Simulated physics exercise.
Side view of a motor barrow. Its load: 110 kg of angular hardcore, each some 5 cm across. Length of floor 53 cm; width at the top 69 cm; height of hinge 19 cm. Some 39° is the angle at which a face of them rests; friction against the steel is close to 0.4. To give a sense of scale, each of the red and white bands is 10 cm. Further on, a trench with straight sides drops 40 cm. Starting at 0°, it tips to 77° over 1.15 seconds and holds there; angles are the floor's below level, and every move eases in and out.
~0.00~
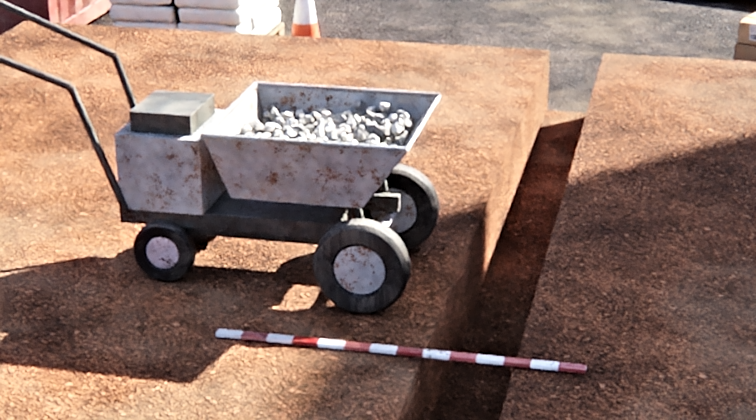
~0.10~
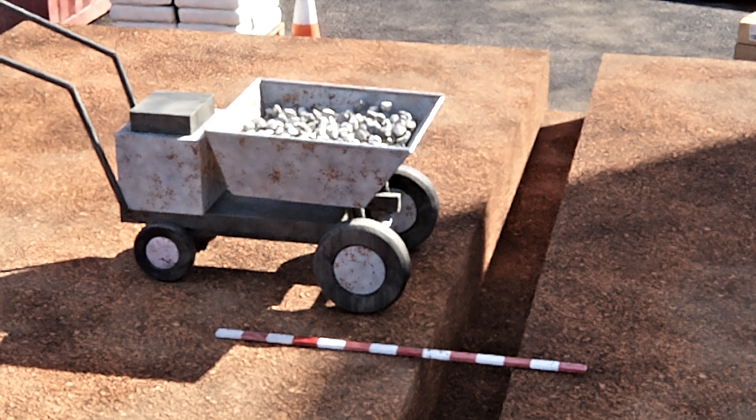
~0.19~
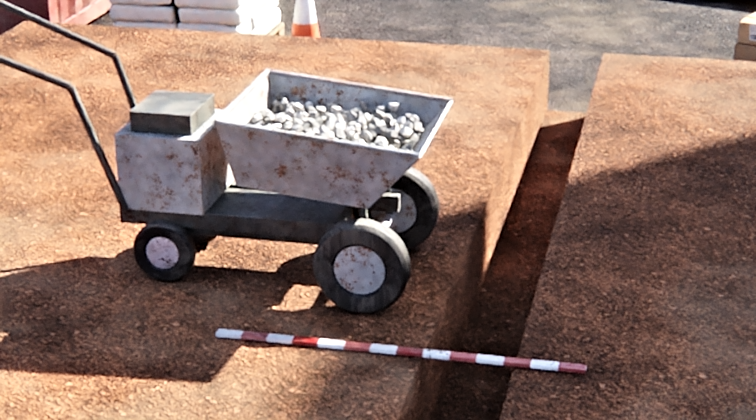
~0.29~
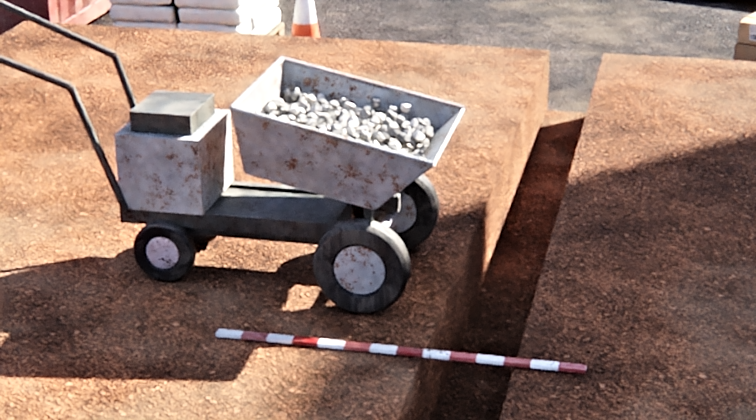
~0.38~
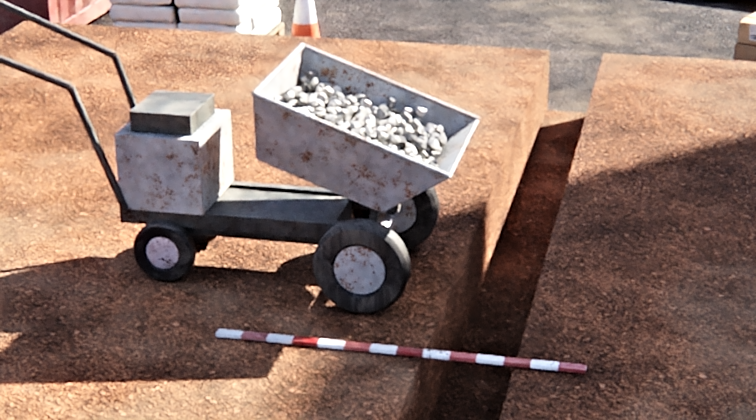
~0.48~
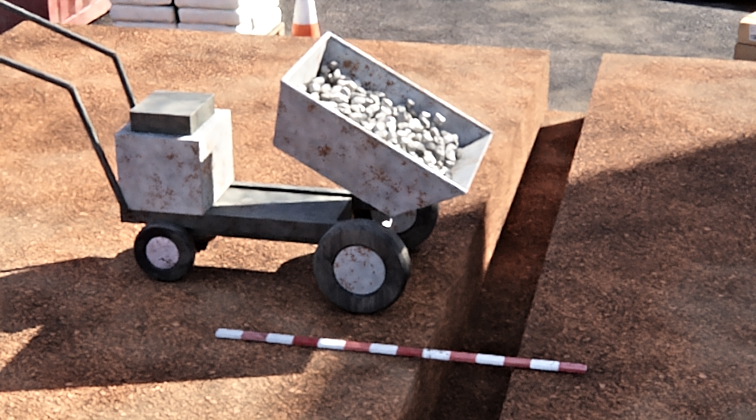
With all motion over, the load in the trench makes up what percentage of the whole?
It makes up about 54 percent of the whole load.
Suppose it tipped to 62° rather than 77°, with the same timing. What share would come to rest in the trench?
Then about 15 per cent.
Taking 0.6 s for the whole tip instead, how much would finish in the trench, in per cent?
In that case some 40 per cent.
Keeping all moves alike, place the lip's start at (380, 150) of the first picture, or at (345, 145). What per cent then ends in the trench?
Near 85 and near 100 percent.
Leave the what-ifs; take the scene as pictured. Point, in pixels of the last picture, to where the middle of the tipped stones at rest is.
Roughly at pixel (527, 349).
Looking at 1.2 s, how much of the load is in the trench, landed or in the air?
10 per cent, give or take.
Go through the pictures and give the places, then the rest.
The skip is at 0°, its lip at (407, 150); the top of the load is at (356, 121), in the first frame.
The skip is at 2°, its lip at (410, 152); the top of the load is at (353, 115); the stones move at 0.2 m/s on average, in the second frame.
Lip at (420, 156), floor tilted 6°, highest stones at (302, 111); the stones move at 0.4 m/s on average, in the third frame.
The skip is at 12°, its lip at (434, 164); the top of the load is at (307, 102); the stones move at 0.6 m/s on average, in the fourth frame.
Lip at (449, 177), floor tilted 20°, highest stones at (309, 89); the stones move at 0.7 m/s on average, in the fifth frame.
Lip at (465, 193), floor tilted 29°, highest stones at (326, 79); the stones move at 0.8 m/s on average, in the sixth frame.
After 0.9 s the floor is at 65°; 100 % in the skip; the foremost stones are at (506, 242).
After 1.2 s the floor is at 77°; 67 % in the skip, 12 % in the trench, 21 % past the trench; the foremost stones are at (604, 311).
After 1.6 s the floor is at 77°; 33 % in the skip, 26 % in the trench, 42 % past the trench; the foremost stones are at (696, 300).
After 3.5 s the floor is at 77°; 6 % in the skip, 54 % in the trench, 41 % past the trench; the foremost stones are at (718, 311).
